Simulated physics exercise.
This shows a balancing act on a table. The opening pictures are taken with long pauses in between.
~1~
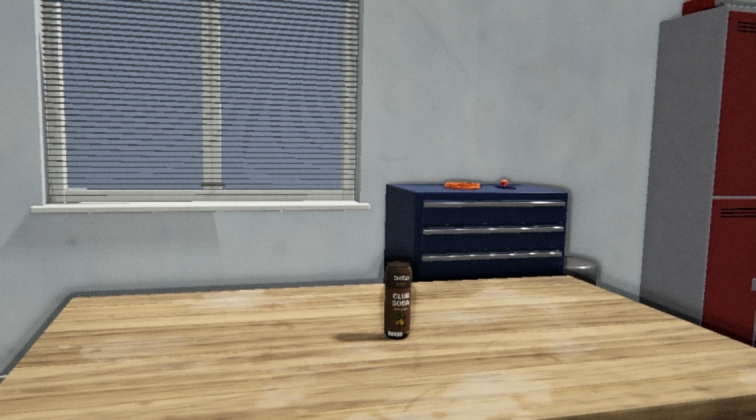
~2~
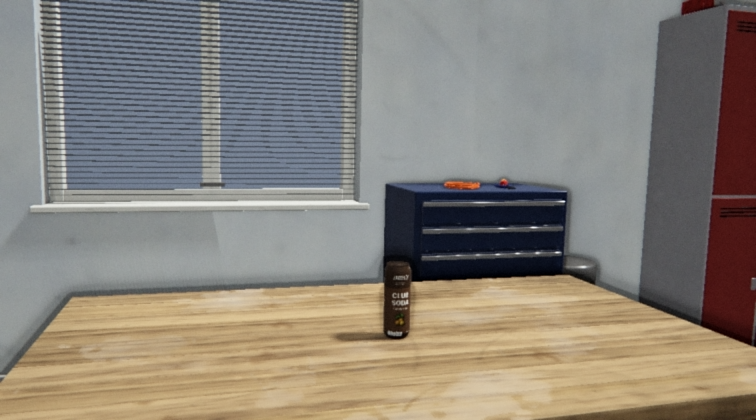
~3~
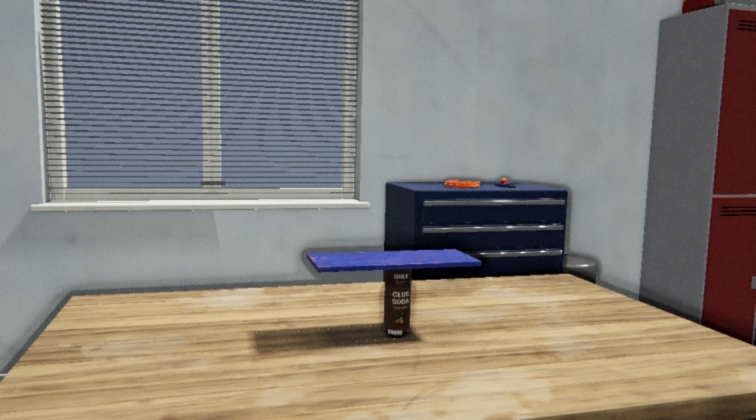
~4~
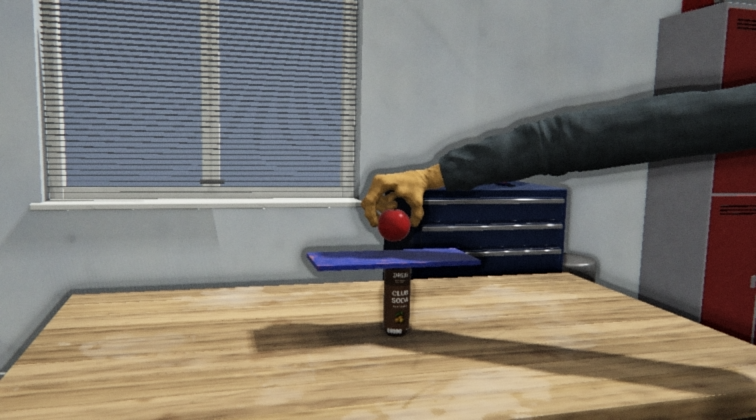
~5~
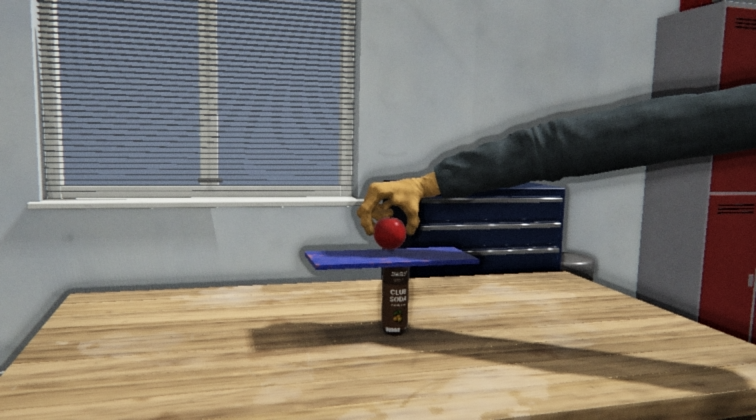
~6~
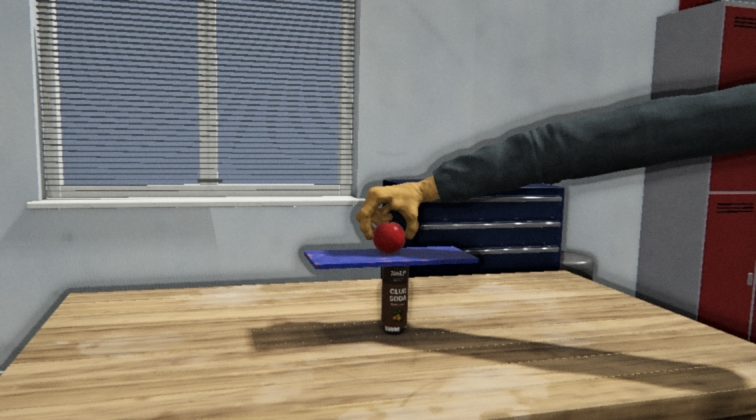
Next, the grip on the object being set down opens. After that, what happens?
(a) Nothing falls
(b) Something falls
The answer is a.
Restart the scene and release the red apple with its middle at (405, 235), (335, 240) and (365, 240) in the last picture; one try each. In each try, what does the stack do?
Try one - upright; try two - toppled; try three - toppled.
Then, 0.20 s on from there, no change.
Then, 0.70 s on from there, red apple resting near (389, 238).
In the end, all 3 unmoved. At the end, from the last picture's camera, red apple near (389, 238). The stack holds.
